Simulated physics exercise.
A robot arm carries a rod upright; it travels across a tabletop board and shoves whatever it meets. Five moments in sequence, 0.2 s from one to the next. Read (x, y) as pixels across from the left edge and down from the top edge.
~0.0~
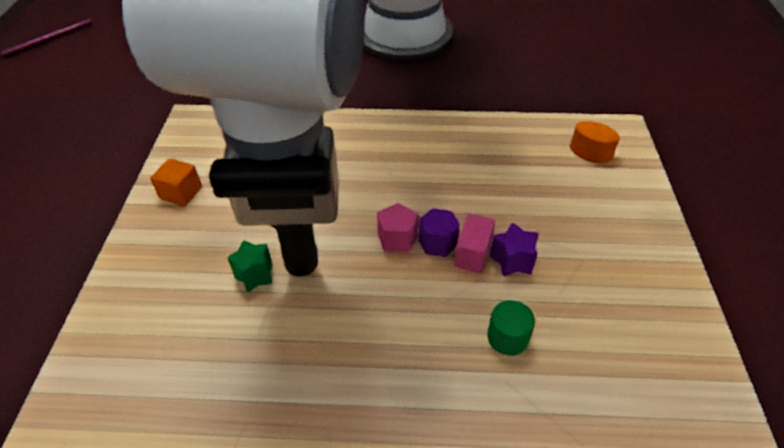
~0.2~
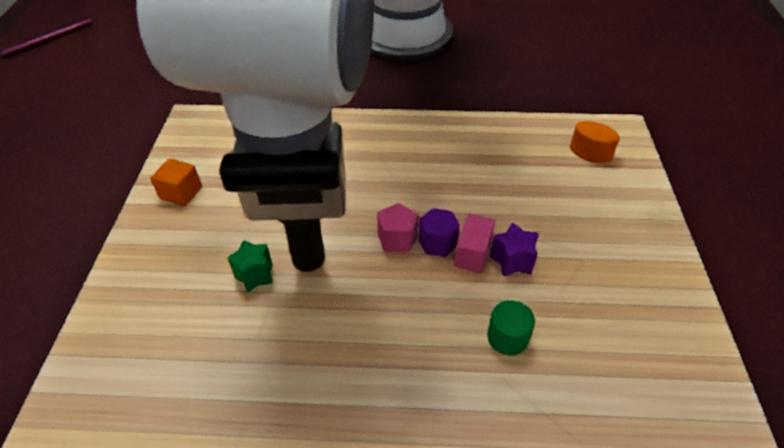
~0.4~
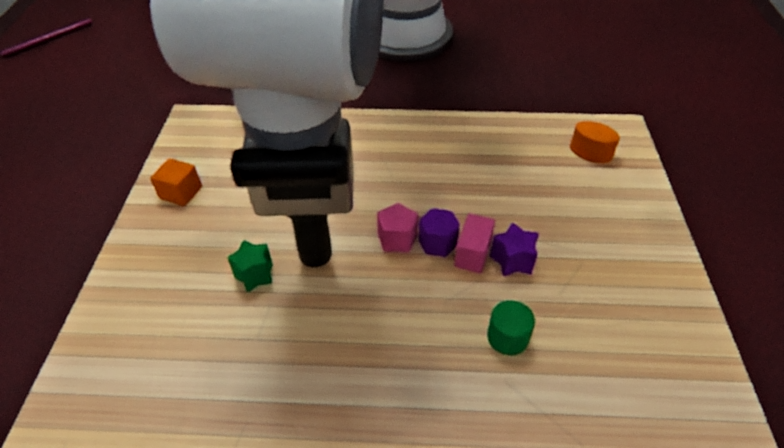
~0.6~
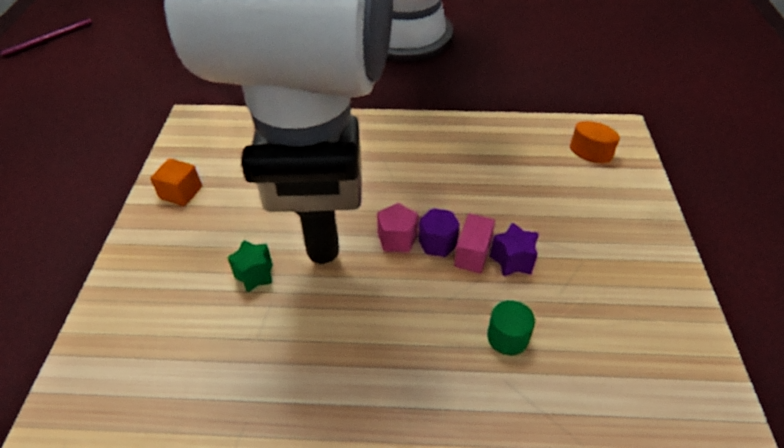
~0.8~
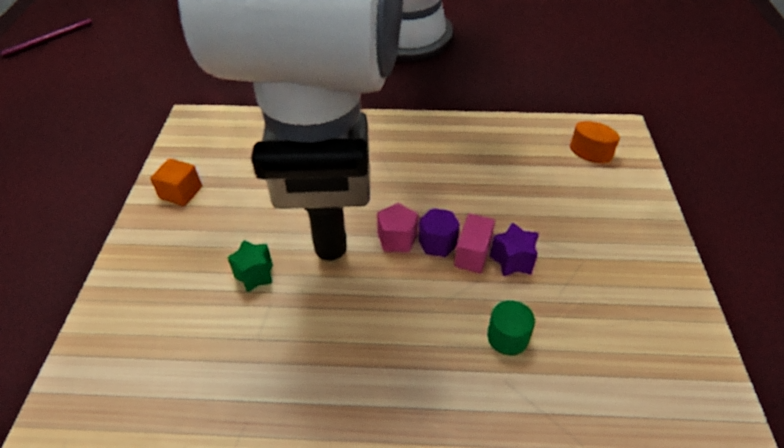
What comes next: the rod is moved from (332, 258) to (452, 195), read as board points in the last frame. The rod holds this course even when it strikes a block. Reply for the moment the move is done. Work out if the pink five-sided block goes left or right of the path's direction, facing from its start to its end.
Off to the right side.
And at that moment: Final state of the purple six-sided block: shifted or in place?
Displaced, by a centimetre or more.
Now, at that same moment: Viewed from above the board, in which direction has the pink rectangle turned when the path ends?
From above, clockwise.
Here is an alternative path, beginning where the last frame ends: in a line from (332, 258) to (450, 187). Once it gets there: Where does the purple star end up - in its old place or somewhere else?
My prediction: It moves.
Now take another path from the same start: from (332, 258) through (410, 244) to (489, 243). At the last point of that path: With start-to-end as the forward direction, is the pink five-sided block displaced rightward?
It seems not.
On the path given first. One third of the way, rod at (376, 226); pink five-sided block at (410, 213); purple six-sided block at (448, 221); pink rectangle at (480, 233).
Two thirds of the way, rod at (416, 205); pink five-sided block at (450, 194), turned 25° clockwise; purple six-sided block at (474, 214), turned 65° clockwise; pink rectangle at (491, 239), turned 25° clockwise; purple star at (530, 244), turned 15° anticlockwise.
At the end, rod at (453, 186); pink five-sided block at (485, 185), turned 60° clockwise; purple six-sided block at (486, 212), turned 90° clockwise; pink rectangle at (494, 240), turned 40° clockwise; purple star at (535, 247), turned 10° anticlockwise.
